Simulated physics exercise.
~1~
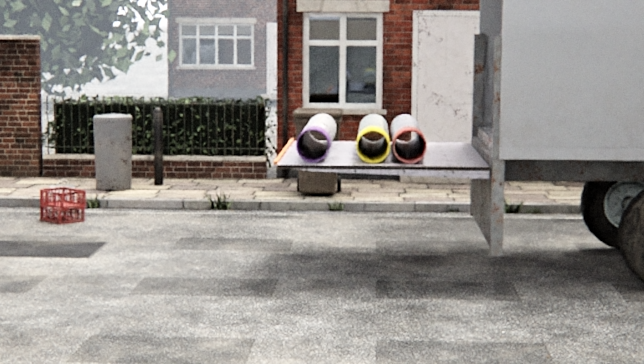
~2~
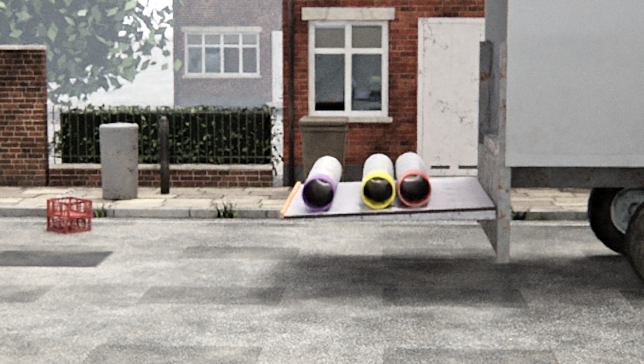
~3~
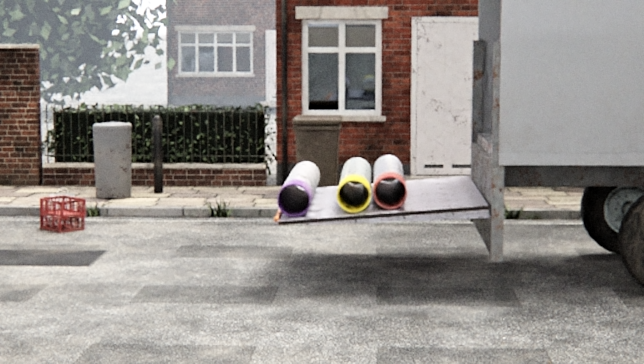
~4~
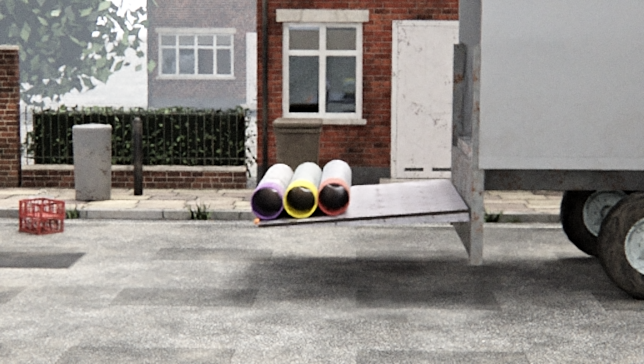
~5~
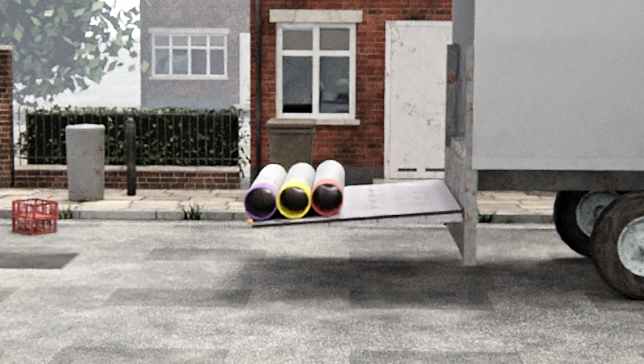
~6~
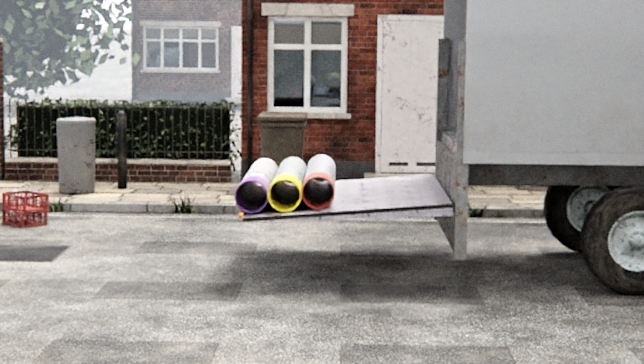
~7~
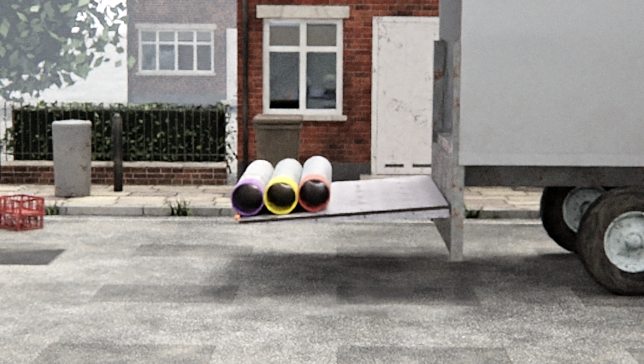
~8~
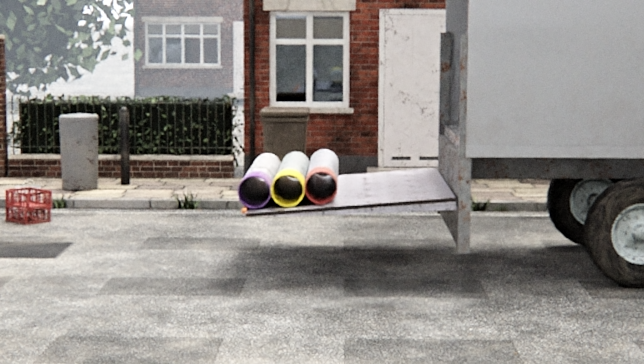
A lorry's tail-lift carrying three pipes dropped slightly and tipped outwards, and the purple, yellow and red pipes rolled left down the sloping plate, bunched together near its outer edge and came to rest there, with none falling off.
